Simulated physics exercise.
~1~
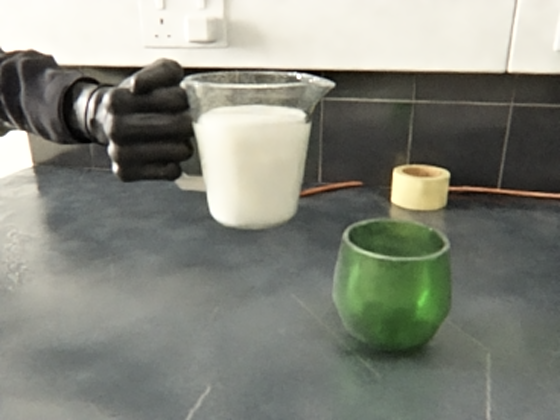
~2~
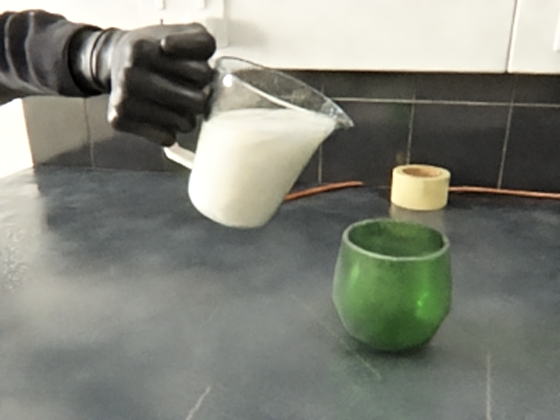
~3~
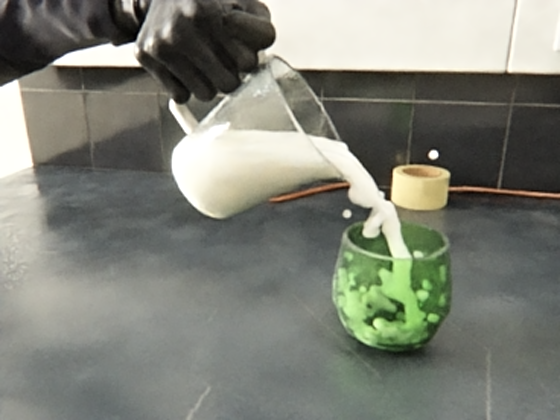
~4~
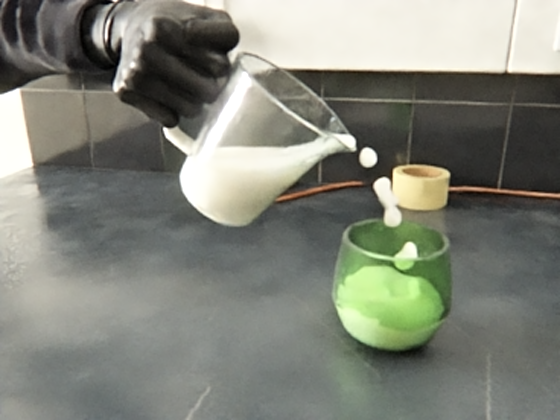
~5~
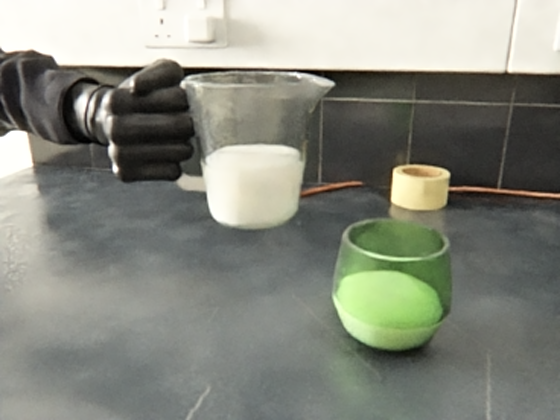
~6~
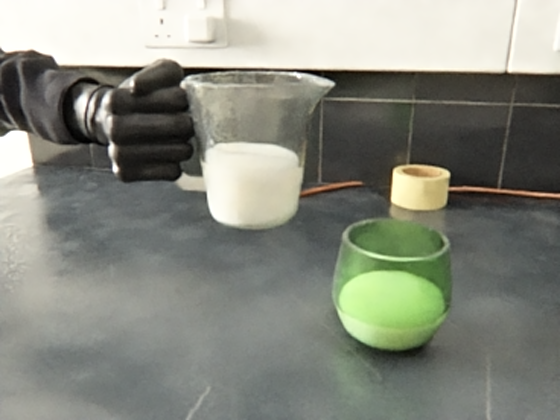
On a dark, worn worktop backed by black tiles and white cupboards, seen from the front and slightly above, a black-gloved hand at the left holds a clear measuring jug of milk. An empty green stemless glass stands to the right, with a roll of yellowish tape and a copper-coloured cable behind it. The hand tips the jug rightward until milk streams and splashes into the glass. It then tilts the jug back, and the last blobs fall. Finally the jug is upright, roughly half full, and the glass holds milk to around its middle.
